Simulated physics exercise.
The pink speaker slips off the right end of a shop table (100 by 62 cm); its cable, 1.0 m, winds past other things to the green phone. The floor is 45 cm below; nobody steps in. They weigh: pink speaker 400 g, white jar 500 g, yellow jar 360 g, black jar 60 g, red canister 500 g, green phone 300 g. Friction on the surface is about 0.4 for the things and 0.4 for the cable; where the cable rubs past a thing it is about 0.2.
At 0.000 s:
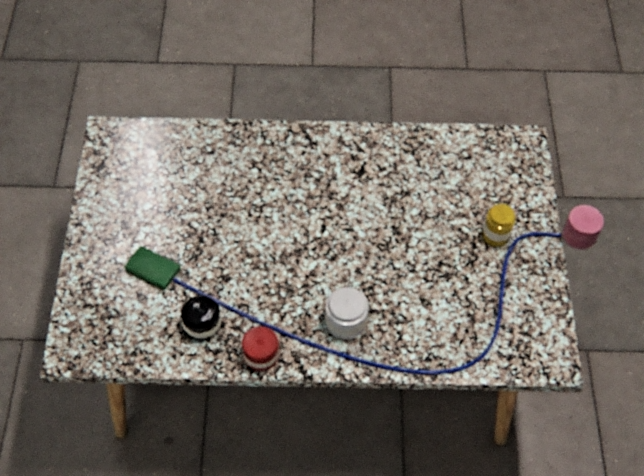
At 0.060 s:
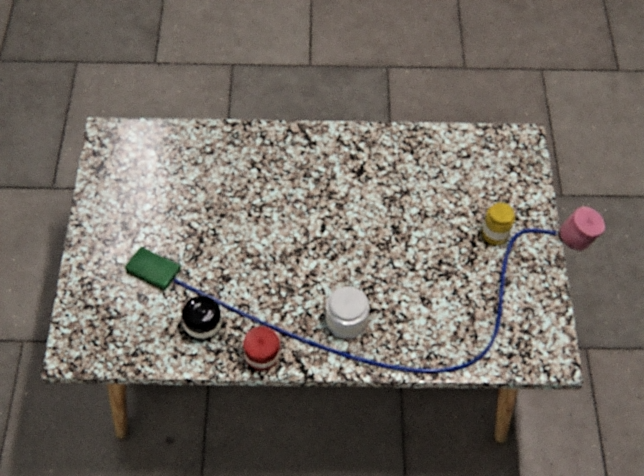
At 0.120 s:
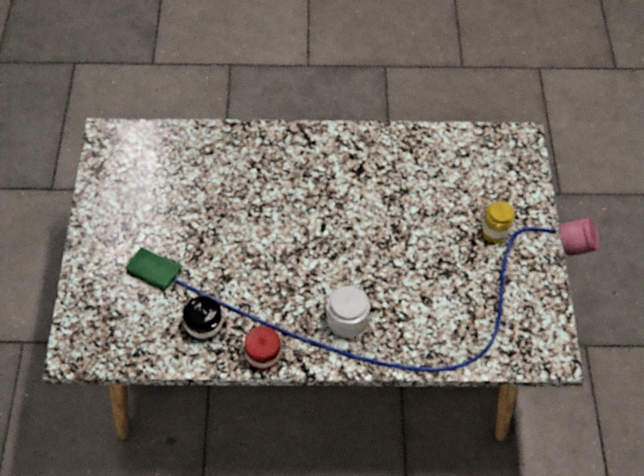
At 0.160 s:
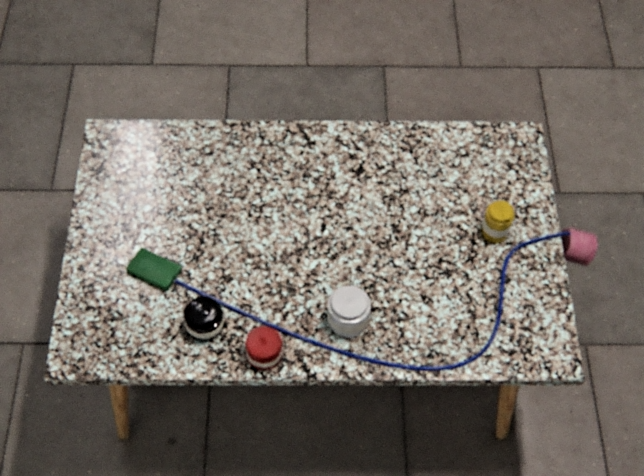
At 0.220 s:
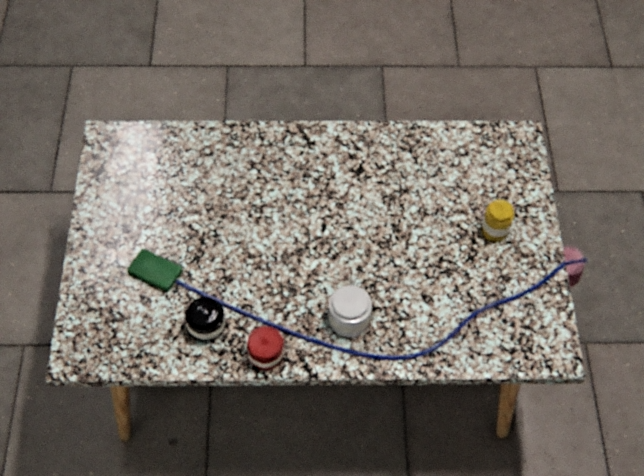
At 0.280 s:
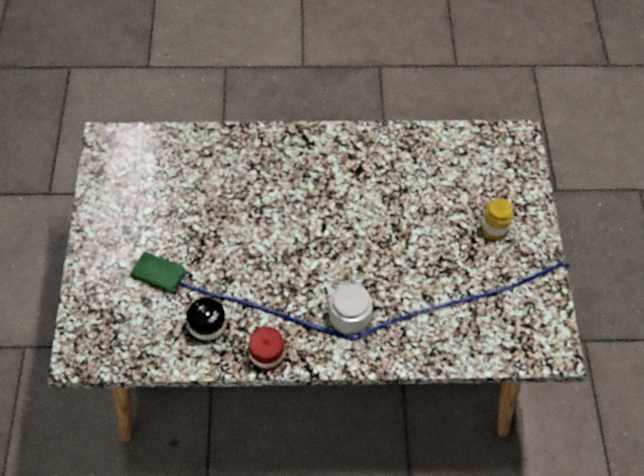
A pink speaker tied by a blue cable to a green phone tipped off the speckled table's right edge and dropped from sight, pulling the cable straighter across the top while the jars barely moved.
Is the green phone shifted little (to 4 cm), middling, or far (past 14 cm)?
Verdict: The green phone travels a long way.
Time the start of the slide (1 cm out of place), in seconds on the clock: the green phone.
Green phone 0.30 s.
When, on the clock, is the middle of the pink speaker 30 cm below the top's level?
That is: 0.48 s.
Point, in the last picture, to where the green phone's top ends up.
Around (242, 296).
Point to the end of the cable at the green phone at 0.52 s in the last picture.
At about (255, 301).
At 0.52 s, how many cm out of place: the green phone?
About: Green phone 15 cm.
By 0.5 s, the cable's tail end at (255, 301); green phone 16 cm off its start, pink speaker over the edge, white jar 3 cm off its start.
By 0.7 s, the cable's tail end at (267, 305); green phone 18 cm off its start, pink speaker over the edge, white jar 3 cm off its start.
By 1.0 s, the cable's tail end at (267, 305); green phone 18 cm off its start at (242, 296), pink speaker over the edge, white jar 3 cm off its start at (352, 289).
By 1.2 s, the cable's tail end at (267, 305); green phone 18 cm off its start, pink speaker over the edge, white jar 3 cm off its start.
By 2.4 s, the cable's tail end at (267, 305); green phone 18 cm off its start at (242, 296), pink speaker over the edge, white jar 2 cm off its start at (352, 289).
